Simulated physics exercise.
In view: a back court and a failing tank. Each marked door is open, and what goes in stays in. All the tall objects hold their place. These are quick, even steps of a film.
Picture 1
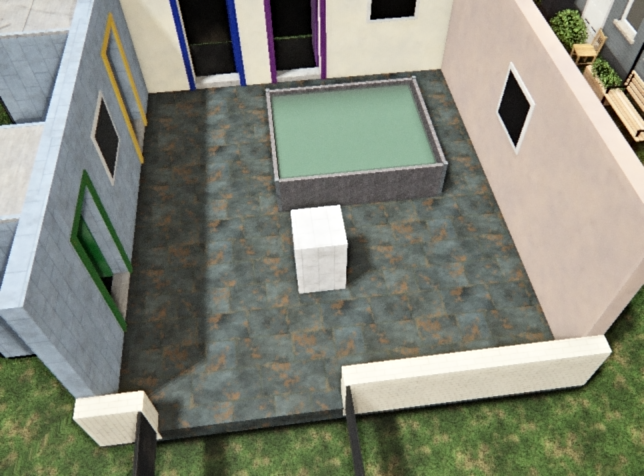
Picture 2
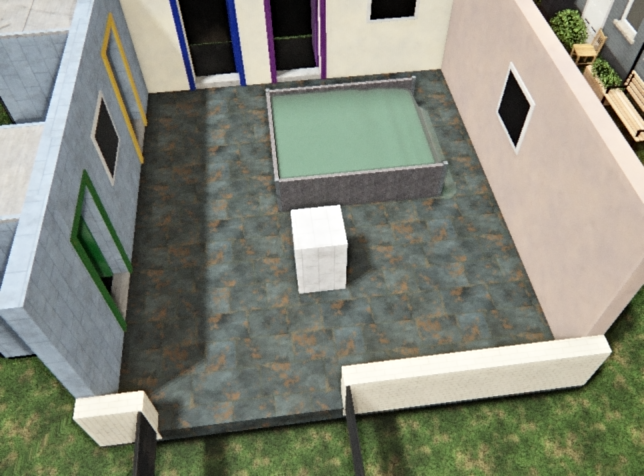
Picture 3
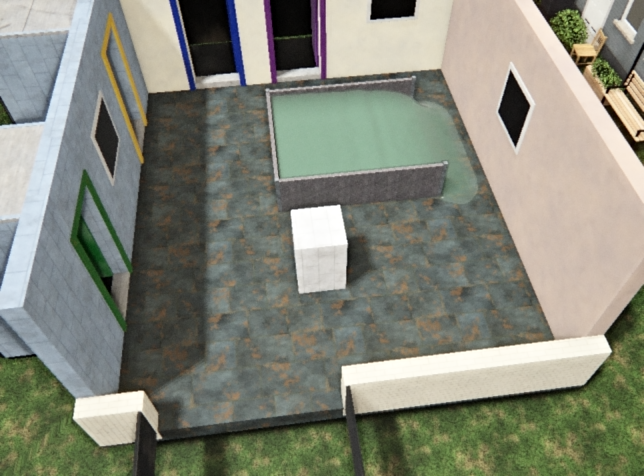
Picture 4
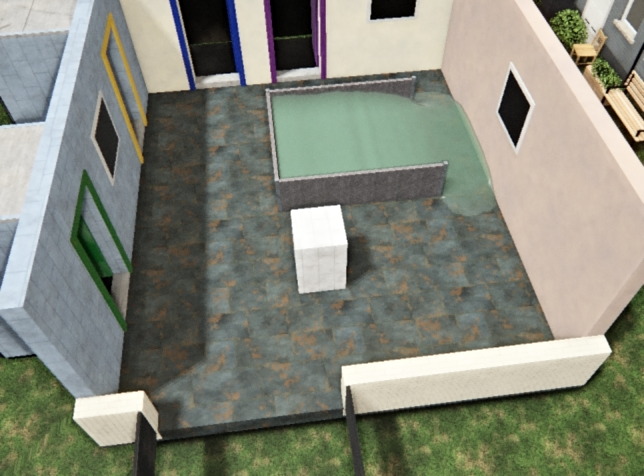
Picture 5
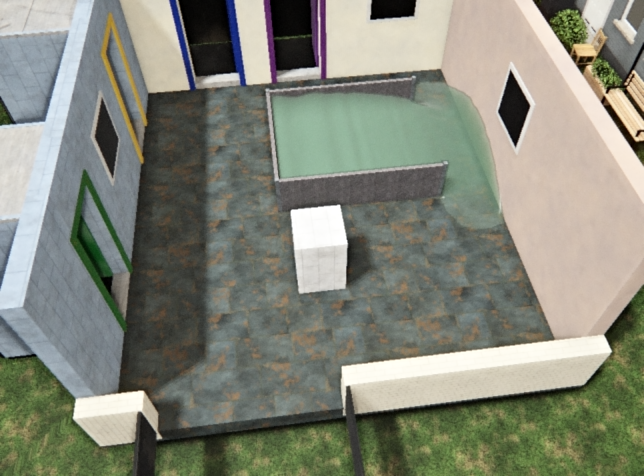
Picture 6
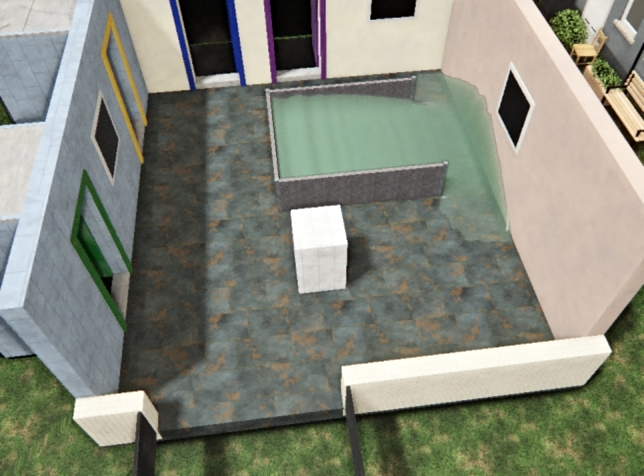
Pale green water sits still in a gray-walled open tank on a dark tiled court, then begins to pour out where the right side gives way. It spreads across the floor to the pink wall on the right, then runs along that wall toward the front, while the white block stays put.
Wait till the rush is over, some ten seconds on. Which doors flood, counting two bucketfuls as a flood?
The purple door holds within the limit; the green door floods; the blue door holds within the limit; the yellow door holds within the limit.
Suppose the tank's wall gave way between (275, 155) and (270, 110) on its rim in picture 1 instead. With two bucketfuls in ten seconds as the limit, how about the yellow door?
My reading: Yellow floods.
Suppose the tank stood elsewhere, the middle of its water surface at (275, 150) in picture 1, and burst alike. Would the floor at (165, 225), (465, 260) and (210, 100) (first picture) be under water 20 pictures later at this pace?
In turn: Free of water, flooded, flooded.
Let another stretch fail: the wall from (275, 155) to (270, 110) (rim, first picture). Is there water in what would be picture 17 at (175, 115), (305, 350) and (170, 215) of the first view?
In that order: Flooded, not flooded, under water.
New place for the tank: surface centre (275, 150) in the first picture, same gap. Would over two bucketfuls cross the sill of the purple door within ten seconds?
One by one: Purple door holds.
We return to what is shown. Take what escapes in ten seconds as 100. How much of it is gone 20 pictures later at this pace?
Roughly 0 per cent.
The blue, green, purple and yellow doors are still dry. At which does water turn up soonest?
First comes the purple door.
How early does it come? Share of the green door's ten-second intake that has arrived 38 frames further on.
Some 20 per cent.
A moment on, water covers 15 % of the floor; the purple door not reached, the green door not reached, the blue door not reached, the yellow door not reached.
Next, water covers 35 % of the floor; the purple door wet at the sill, nothing in, the green door not reached, the blue door not reached, the yellow door not reached.
Then, water covers 60 % of the floor; the purple door wet at the sill, nothing in, the green door not reached, the blue door wet at the sill, nothing in, the yellow door wet at the sill, nothing in.
Later, water covers 90 % of the floor; the purple door wet at the sill, nothing in, the green door under two buckets in, the blue door wet at the sill, nothing in, the yellow door under two buckets in.
In the end, water covers 100 % of the floor; the purple door wet at the sill, nothing in, the green door over two buckets in, the blue door under two buckets in, the yellow door under two buckets in.
